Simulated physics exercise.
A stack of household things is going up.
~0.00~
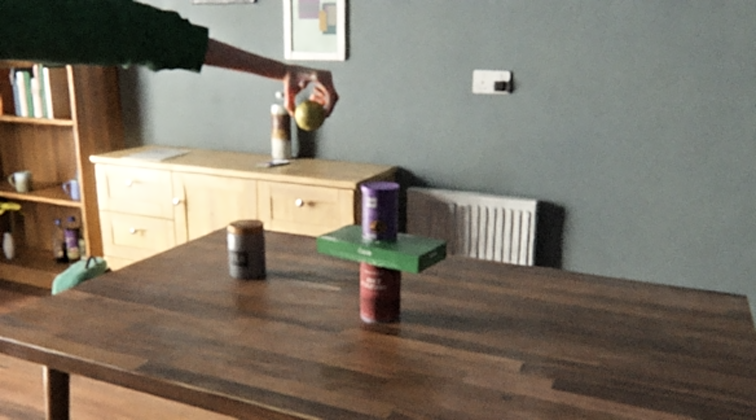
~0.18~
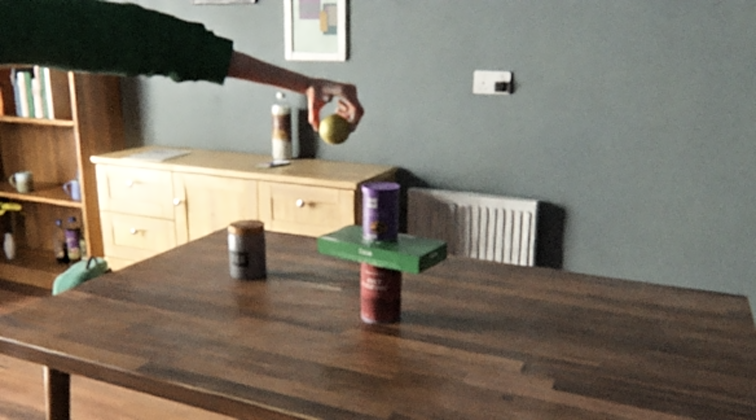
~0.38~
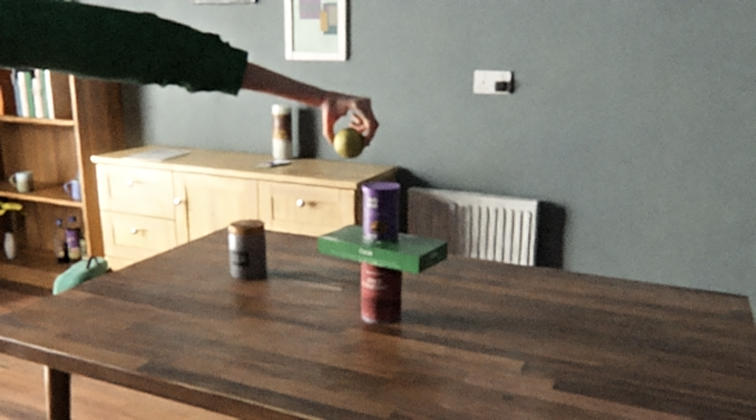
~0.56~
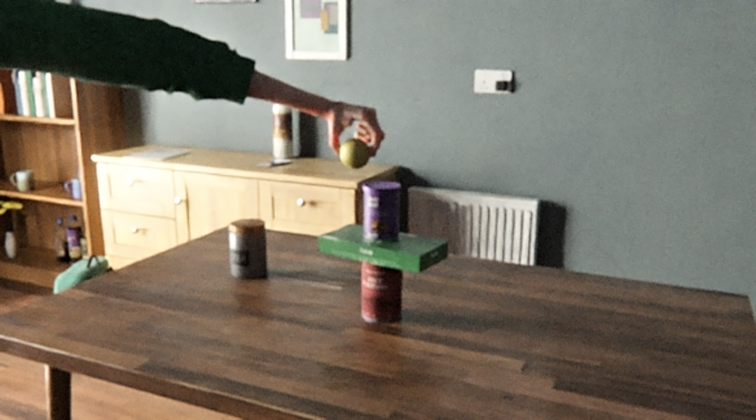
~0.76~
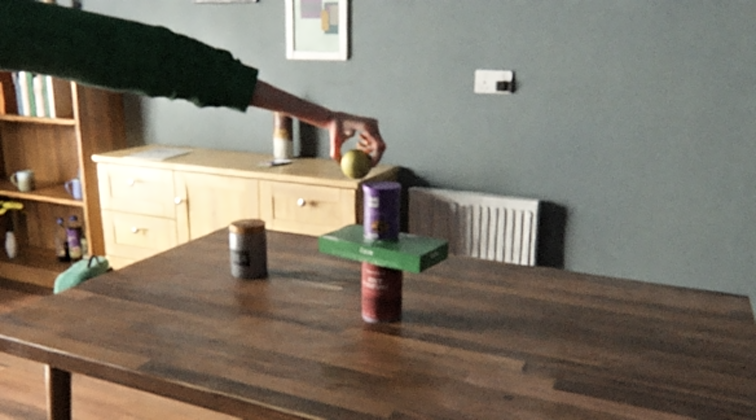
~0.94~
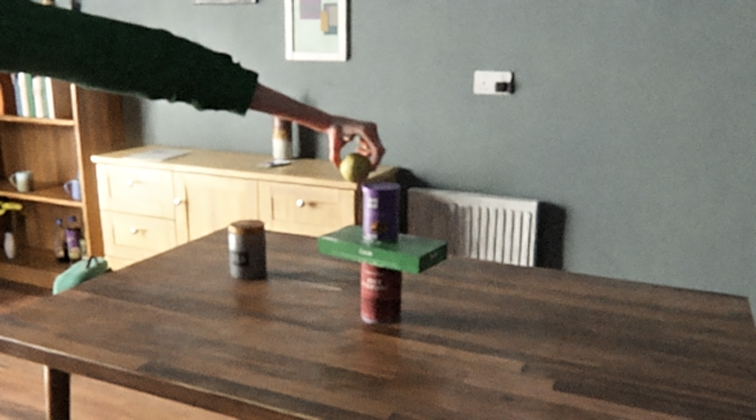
On a wooden table, a hand lowers a yellow lemon onto a purple tin.
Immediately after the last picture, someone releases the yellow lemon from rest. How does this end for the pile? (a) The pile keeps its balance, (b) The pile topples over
b, the pile topples over.
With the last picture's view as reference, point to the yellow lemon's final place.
About (335, 217).
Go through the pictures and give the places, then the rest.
In the first picture, on its way; yellow lemon (311, 115); grey jar (247, 248).
In the second picture, on its way; yellow lemon (335, 130); red tin (381, 286).
In the third picture, on its way; yellow lemon (350, 143); grey jar (248, 249).
In the fourth picture, on its way; yellow lemon (356, 153); red tin (382, 285).
In the fifth picture, on its way; yellow lemon (357, 164); grey jar (249, 248).
In the sixth picture, set down, still held; yellow lemon (356, 168); red tin (382, 286).
After 1.28 s, yellow lemon now fallen; purple pot turned 7° from how it was put; green packet turned 7° from how it was put.
After 1.64 s, nothing new.
In the end (2.0 s), fallen, yellow lemon; the other 4 unmoved. At the end, from the last picture's camera, yellow lemon near (335, 216). The pile comes apart.
